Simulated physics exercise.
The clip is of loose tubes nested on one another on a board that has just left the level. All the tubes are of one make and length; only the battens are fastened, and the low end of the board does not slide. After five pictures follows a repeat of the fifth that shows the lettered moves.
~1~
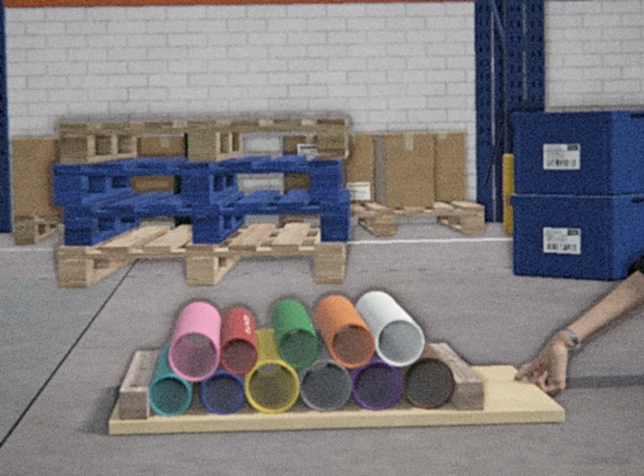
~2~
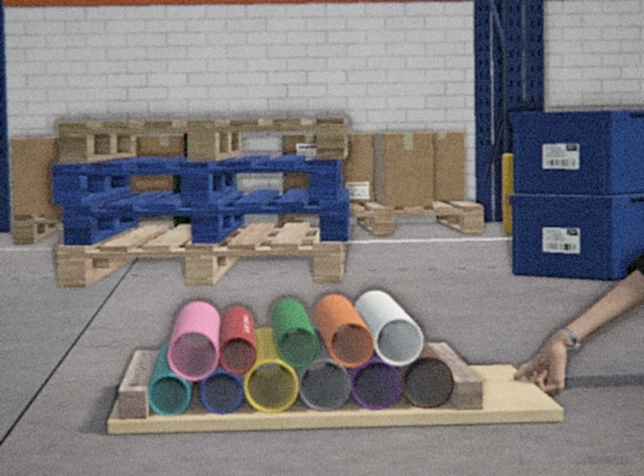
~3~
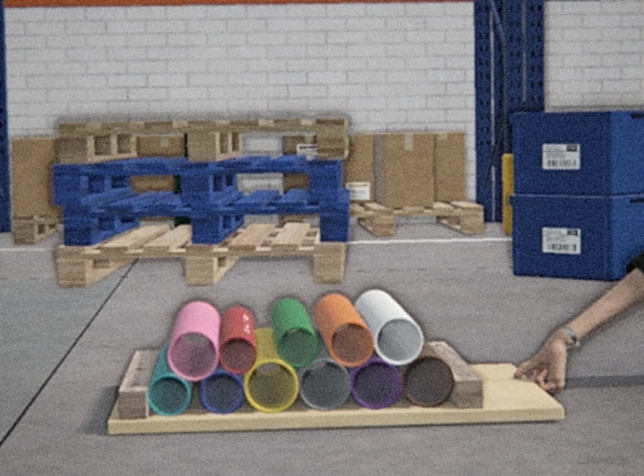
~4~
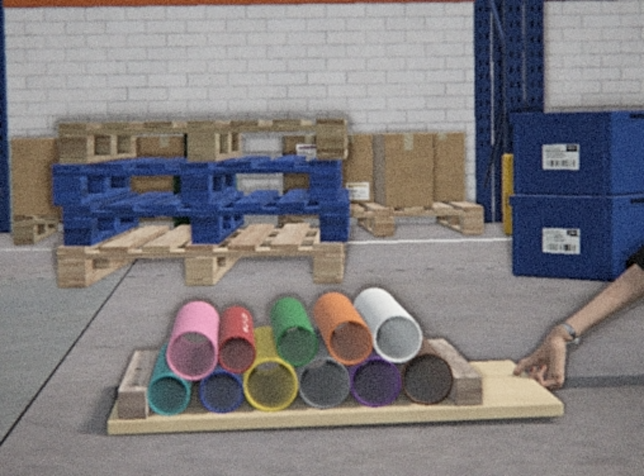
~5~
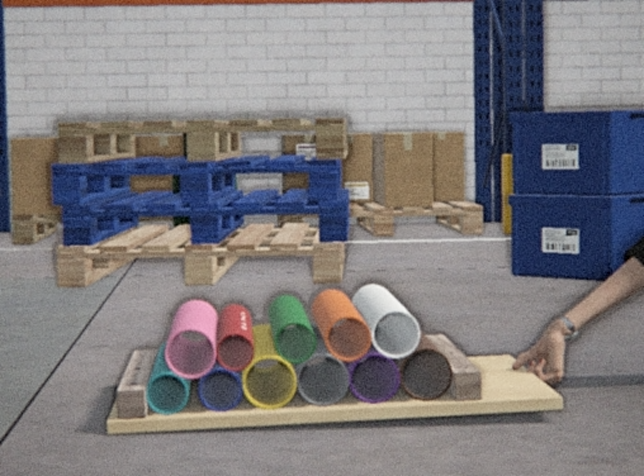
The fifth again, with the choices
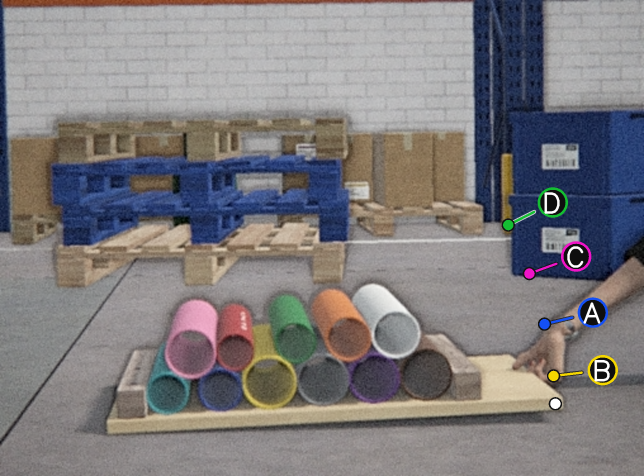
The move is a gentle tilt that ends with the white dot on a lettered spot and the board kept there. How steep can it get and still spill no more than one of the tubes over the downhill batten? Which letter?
At most to C.
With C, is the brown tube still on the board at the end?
The brown tube: Yes.
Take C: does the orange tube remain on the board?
Yes, with C.
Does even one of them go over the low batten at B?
No, at B.
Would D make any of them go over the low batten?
Yes, at D.
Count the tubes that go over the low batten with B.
The count is none.
On the marked copy, A at (544, 324); B at (553, 376); C at (530, 274); D at (508, 225); the white dot at (555, 404).
With C. Early on, board at 14°.
Further on, board at 19°.
At the end, board at 19°, one over the low batten (pink).
As for the rest, A none over the low batten; B none over the low batten; D two over the low batten (red, pink).
